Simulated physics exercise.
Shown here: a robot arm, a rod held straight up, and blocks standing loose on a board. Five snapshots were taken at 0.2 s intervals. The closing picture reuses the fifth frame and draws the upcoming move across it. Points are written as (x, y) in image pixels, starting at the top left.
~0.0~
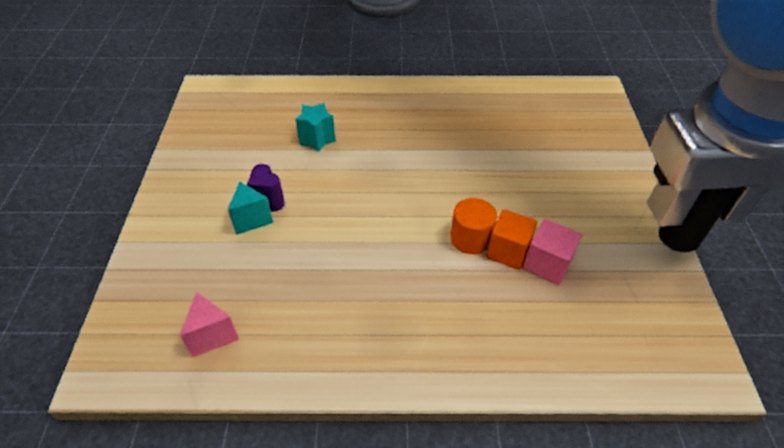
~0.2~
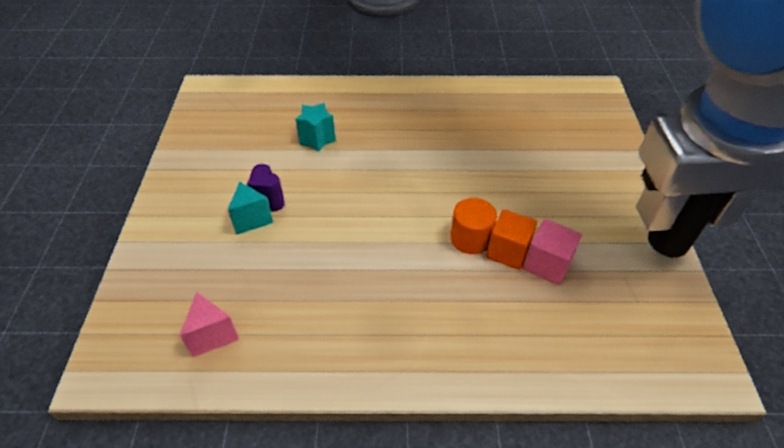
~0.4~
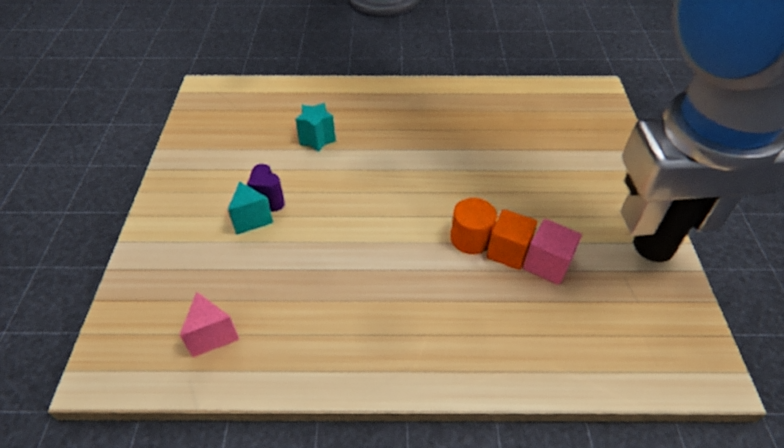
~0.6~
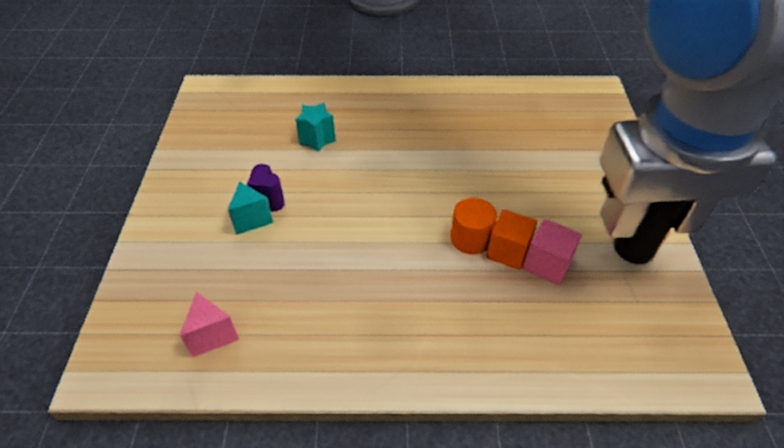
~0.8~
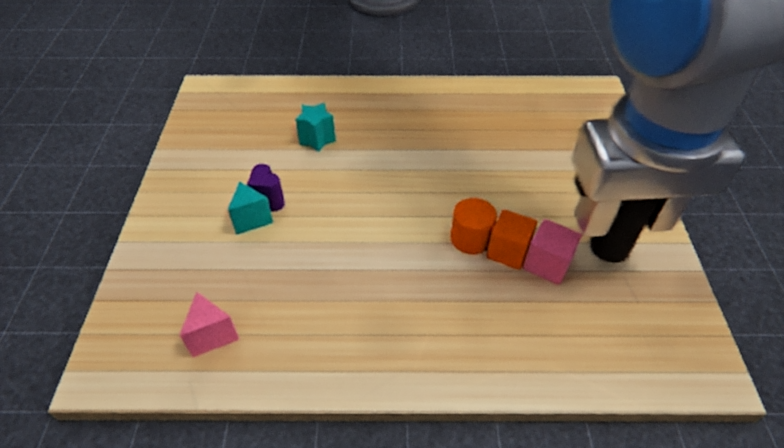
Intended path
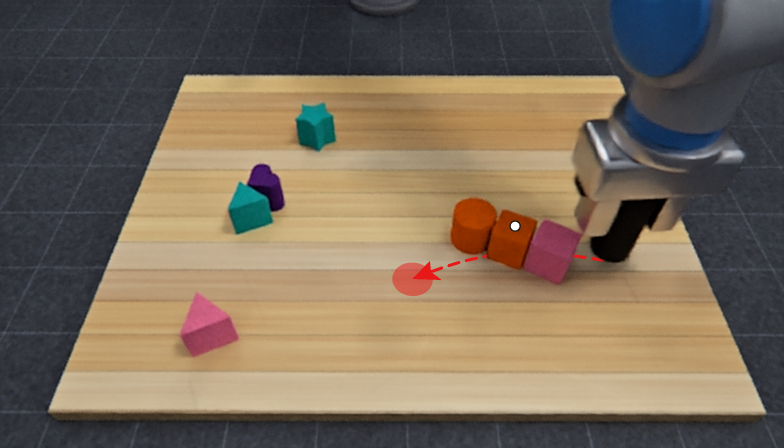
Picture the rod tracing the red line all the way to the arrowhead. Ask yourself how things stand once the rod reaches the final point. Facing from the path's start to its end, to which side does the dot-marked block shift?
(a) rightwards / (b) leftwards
b
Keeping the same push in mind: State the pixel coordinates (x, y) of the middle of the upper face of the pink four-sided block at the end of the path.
I'd expect the centre of its top face to be at (378, 275).
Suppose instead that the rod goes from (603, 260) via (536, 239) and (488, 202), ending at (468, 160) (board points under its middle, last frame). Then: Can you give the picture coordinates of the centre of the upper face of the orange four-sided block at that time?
The top centre is at (462, 238).
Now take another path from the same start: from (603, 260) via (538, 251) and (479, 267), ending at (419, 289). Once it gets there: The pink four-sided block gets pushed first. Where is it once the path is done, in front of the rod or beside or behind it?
As far as I can tell, the pink four-sided block is still leading the way in front of the rod.
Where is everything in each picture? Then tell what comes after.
The first picture shows tip of the rod (679, 238), middles of tops, orange circle (476, 213), orange four-sided block (515, 226), pink four-sided block (557, 238).
The second picture shows rod (668, 242), nothing pushed.
The third picture shows rod (654, 247), nothing pushed.
The fourth picture shows rod (634, 249), nothing pushed.
The fifth picture shows rod (609, 247), orange circle (476, 213), orange four-sided block (515, 226), pink four-sided block (557, 238).
The line goes from (603, 260) through (537, 253) and (473, 259) to (413, 279); the dot is on the orange four-sided block.
What follows on the original path. One third of the way, rod (540, 240); orange circle (428, 208); orange four-sided block (462, 233), turned 15° anticlockwise; pink four-sided block (502, 239), turned 20° anticlockwise.
Two thirds of the way, rod (475, 246); orange circle (420, 207); orange four-sided block (400, 253), turned 40° anticlockwise; pink four-sided block (441, 252), turned 45° anticlockwise.
At the end, rod (413, 266); orange circle (420, 207); orange four-sided block (335, 281), turned 45° anticlockwise; pink four-sided block (378, 275), turned 50° anticlockwise.
